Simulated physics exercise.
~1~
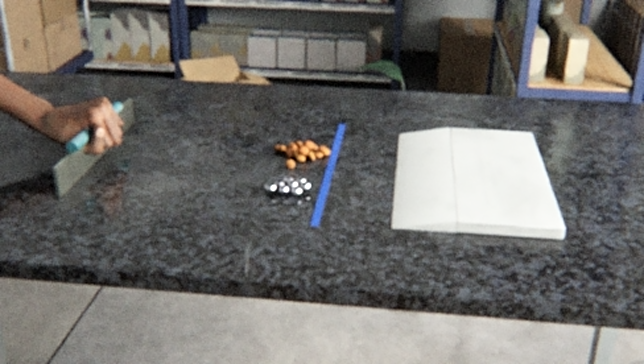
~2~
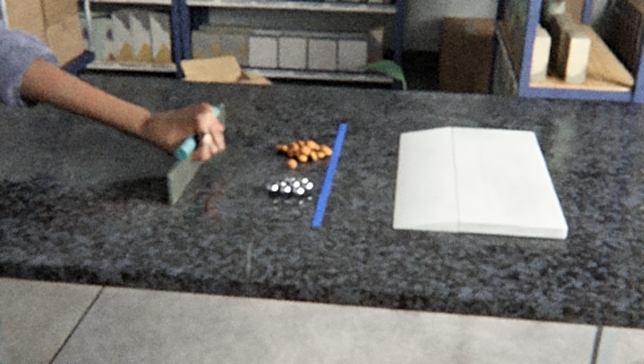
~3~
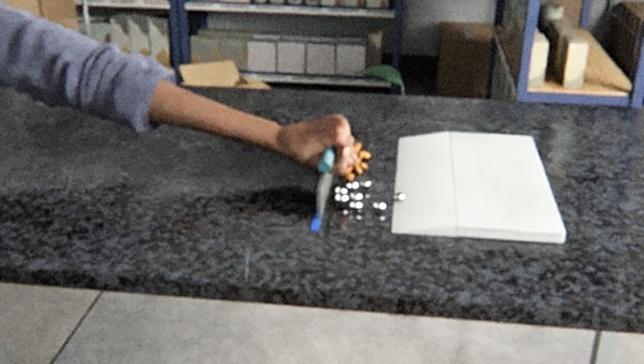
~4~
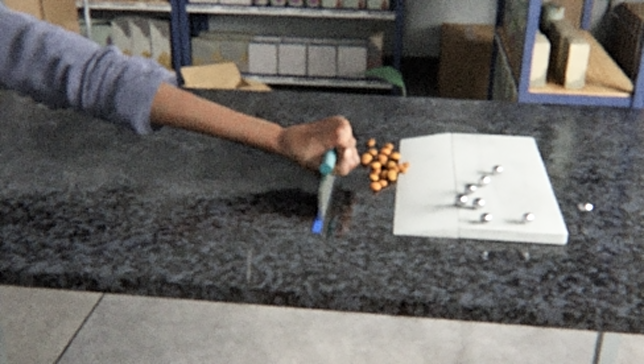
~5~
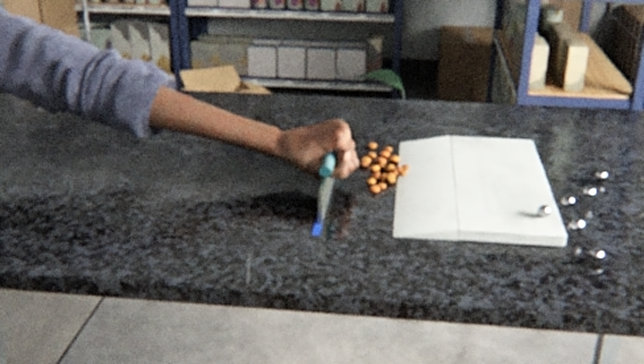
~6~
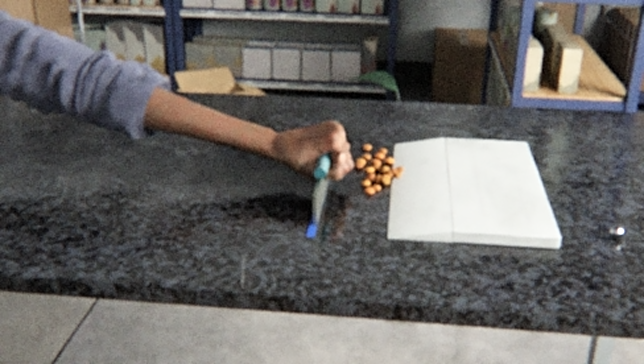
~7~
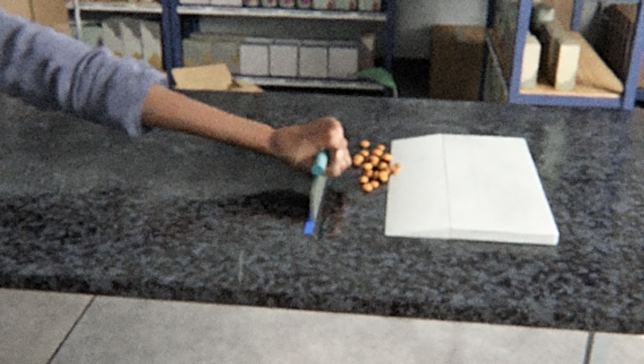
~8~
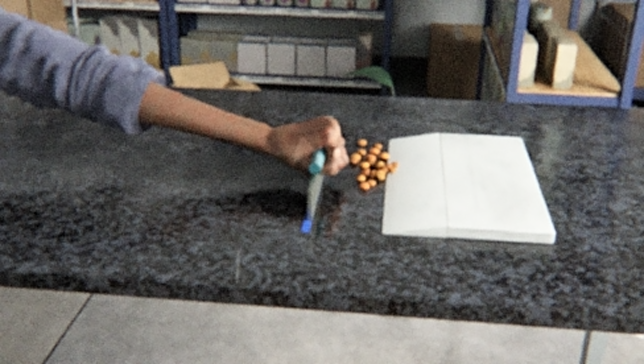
A hand swept a scraper right across a dark speckled table to a blue tape line, pushing two small heaps; the shiny silver balls rolled over the white slab and out of sight, while the orange-brown pieces stayed bunched at its near edge.
